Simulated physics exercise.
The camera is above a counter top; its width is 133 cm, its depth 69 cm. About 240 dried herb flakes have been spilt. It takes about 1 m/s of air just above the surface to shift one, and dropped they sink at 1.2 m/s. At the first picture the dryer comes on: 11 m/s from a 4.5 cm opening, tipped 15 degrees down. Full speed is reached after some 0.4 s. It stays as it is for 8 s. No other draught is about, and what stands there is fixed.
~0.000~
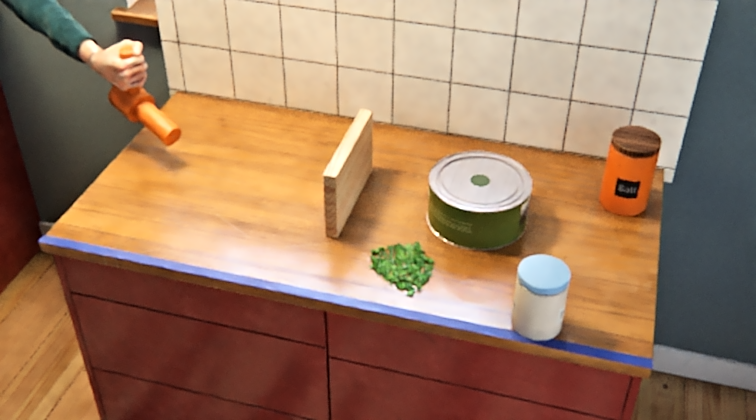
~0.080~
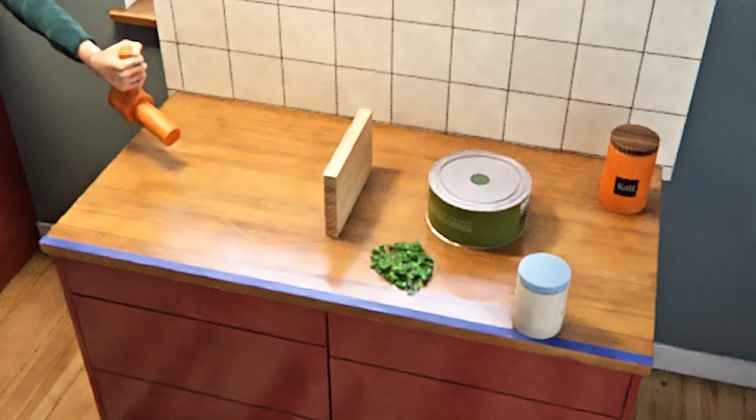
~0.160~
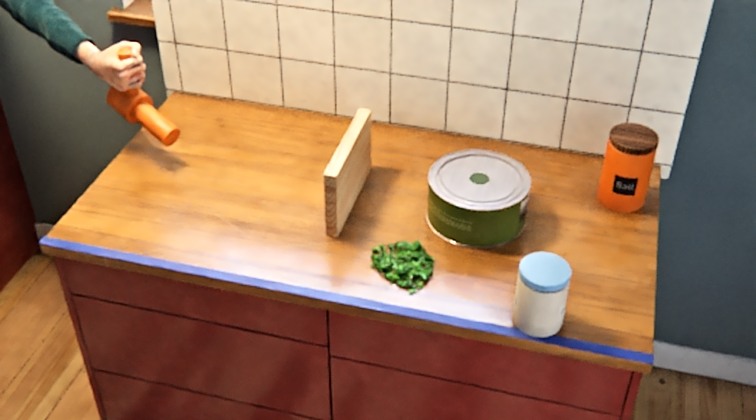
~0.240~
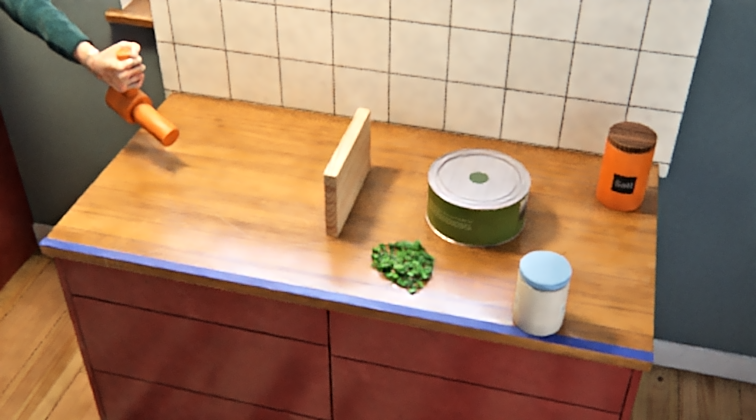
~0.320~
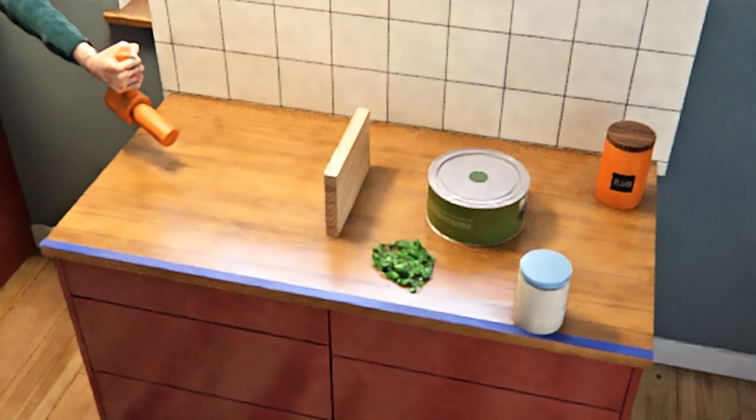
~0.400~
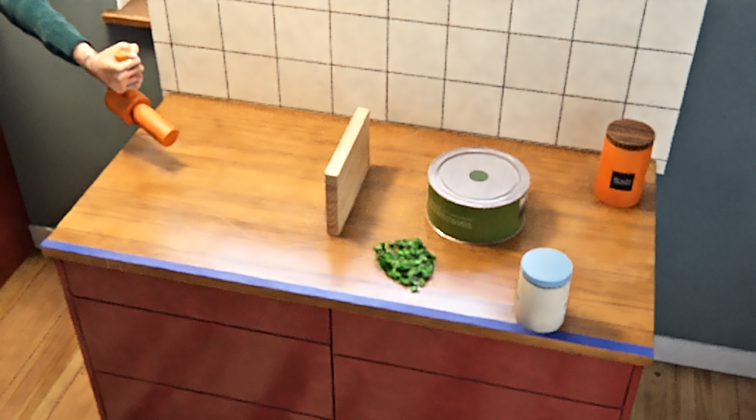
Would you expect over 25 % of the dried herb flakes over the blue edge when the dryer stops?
Answer: Yes.
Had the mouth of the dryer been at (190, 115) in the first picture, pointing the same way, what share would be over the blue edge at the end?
It would be near 0 %.
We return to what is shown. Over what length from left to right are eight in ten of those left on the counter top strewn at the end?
About 30 cm.
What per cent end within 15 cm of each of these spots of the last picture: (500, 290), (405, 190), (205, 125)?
In turn about 30 %, 0 %, 0 %.
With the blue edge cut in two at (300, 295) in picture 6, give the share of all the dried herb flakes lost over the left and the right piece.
Some 0 % left, 50 % right.
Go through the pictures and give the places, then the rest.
In the first picture, the middle of the dried herb flakes is near (404, 268), none has stirred yet and the mouth of the dryer is at (173, 137).
In the second picture, the middle of the dried herb flakes is near (404, 266), none has stirred yet and the blue edge is centred on (322, 300).
In the third picture, the middle of the dried herb flakes is near (404, 265), none has stirred yet, the top of a large tin is at (480, 178) and the top of a board is at (349, 140).
In the fourth picture, the middle of the dried herb flakes is near (405, 265) and none has stirred yet.
In the fifth picture, the middle of the dried herb flakes is near (405, 264) and none has stirred yet.
In the sixth picture, the middle of the dried herb flakes is near (406, 263) and none has stirred yet.
After 1.6 s, 19 % are over the blue edge; the middle of those still in play is near (429, 265); 28 % have settled or left.
After 2.6 s, 29 % are over the blue edge; the middle of those still in play is near (433, 266); 39 % have settled or left.
After 4.4 s, 38 % are over the blue edge; the middle of those still in play is near (473, 279); 51 % have settled or left.
After 8.0 s, at the end, 50 % are over the blue edge; the middle of those still in play is near (507, 279).
